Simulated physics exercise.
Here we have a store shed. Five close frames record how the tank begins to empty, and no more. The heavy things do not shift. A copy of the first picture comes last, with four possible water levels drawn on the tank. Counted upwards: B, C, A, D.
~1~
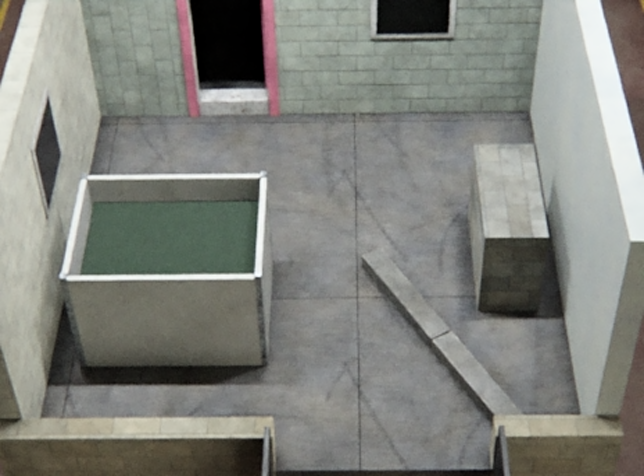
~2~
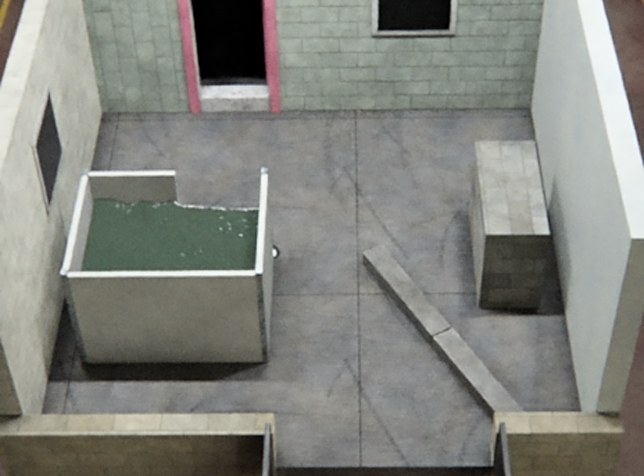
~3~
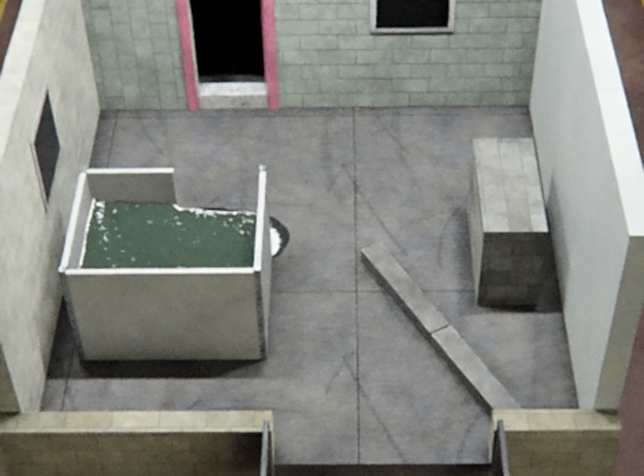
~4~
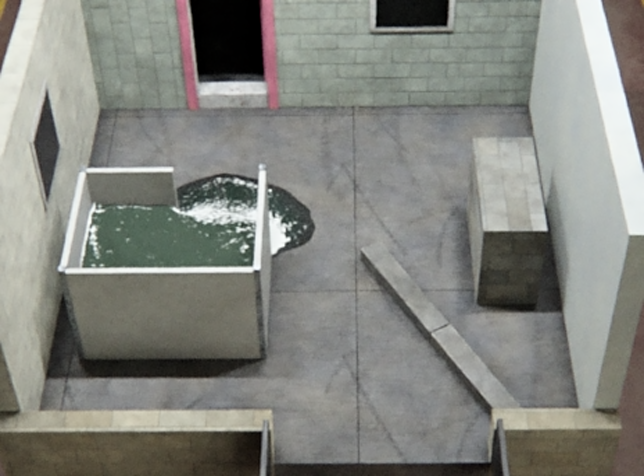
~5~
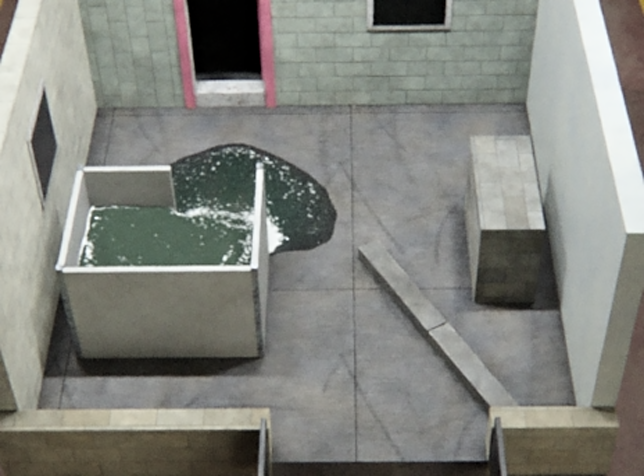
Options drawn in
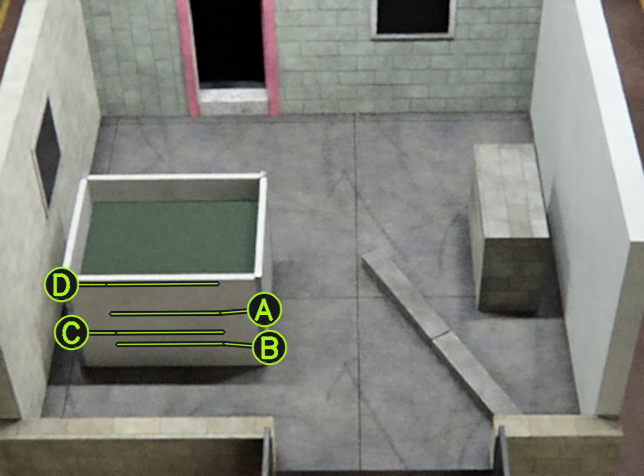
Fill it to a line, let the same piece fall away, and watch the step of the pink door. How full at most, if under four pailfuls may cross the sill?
Use line C.
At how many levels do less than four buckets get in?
Two of the four.
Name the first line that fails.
That would be A.
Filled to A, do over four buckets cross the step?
Yes, it does.
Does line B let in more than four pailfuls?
No.
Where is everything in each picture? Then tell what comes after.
Water in the tank at rest, its middle at (171, 248); foot of the pink doorway at (235, 115); open gate at (383, 413).
Water covers 1 % of the ground, its front hidden from here.
Water covers 3 % of the ground, its front hidden from here.
Water covers 7 % of the ground, its front hidden from here.
Water covers 13 % of the ground and shows as far out as (314, 186).
On the marked copy, A at (166, 313); B at (170, 344); C at (169, 332); D at (161, 284); from the bottom up B, C, A, D.
Choosing A, about 8 bucketfuls get in.
Choosing B, nothing gets over.
Choosing C, a splash gets over, under a bucket.
Choosing D, dozens of bucketfuls pour in.
